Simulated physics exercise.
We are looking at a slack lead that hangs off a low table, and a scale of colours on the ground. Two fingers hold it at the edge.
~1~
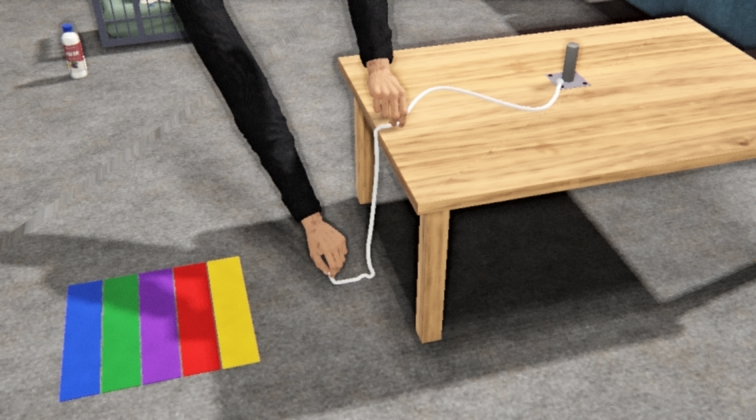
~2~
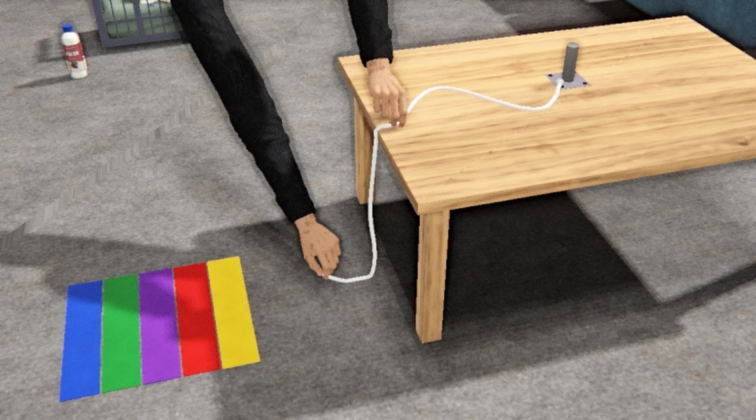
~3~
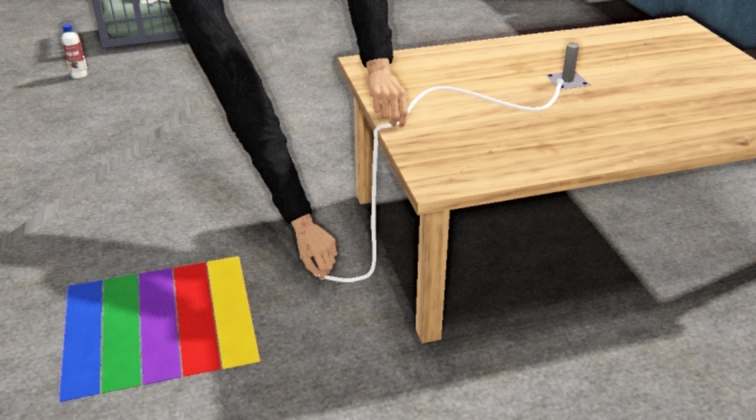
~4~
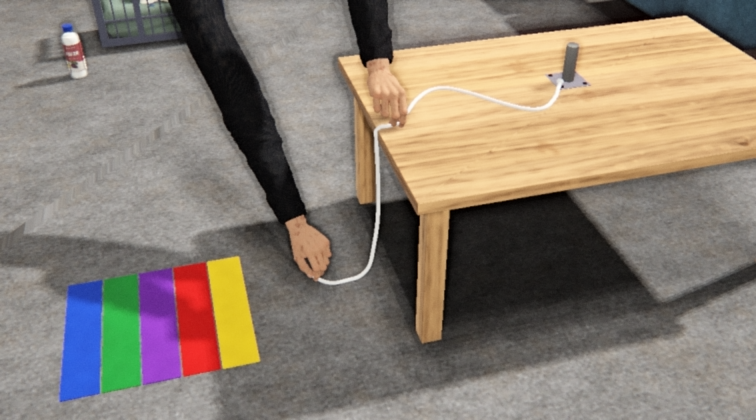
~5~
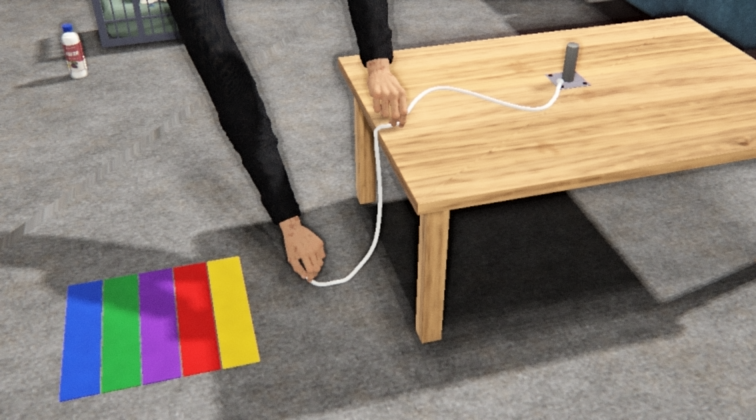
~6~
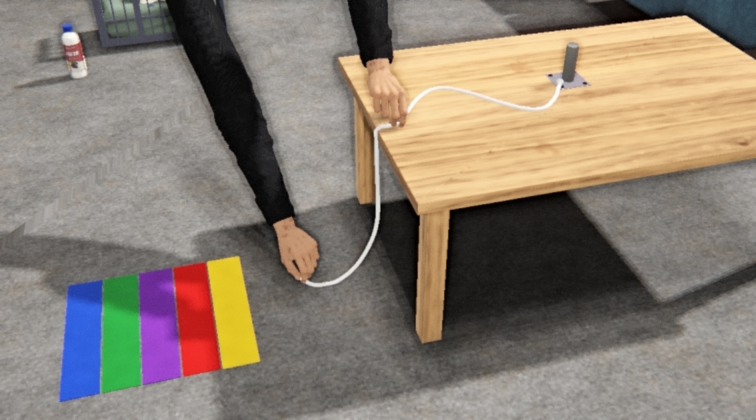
A hand slowly draws the white cord's lower end left while another pinches it at the table edge.
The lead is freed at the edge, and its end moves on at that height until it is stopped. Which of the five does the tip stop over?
It halts on the green strip.
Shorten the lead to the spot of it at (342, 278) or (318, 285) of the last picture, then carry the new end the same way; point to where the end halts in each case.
Near (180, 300) and (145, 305).
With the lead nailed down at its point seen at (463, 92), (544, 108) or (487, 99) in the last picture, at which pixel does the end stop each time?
Near (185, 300), (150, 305) and (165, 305).
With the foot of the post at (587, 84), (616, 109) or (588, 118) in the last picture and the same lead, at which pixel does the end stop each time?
Near (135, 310), (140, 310) and (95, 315).
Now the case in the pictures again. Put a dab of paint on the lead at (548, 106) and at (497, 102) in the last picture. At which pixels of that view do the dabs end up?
The first at (509, 90), the second at (461, 100).
Soon after, end near (181, 300); over red.
After that, end near (141, 308); over purple.
At the stop, end near (118, 312); over green. Over green.
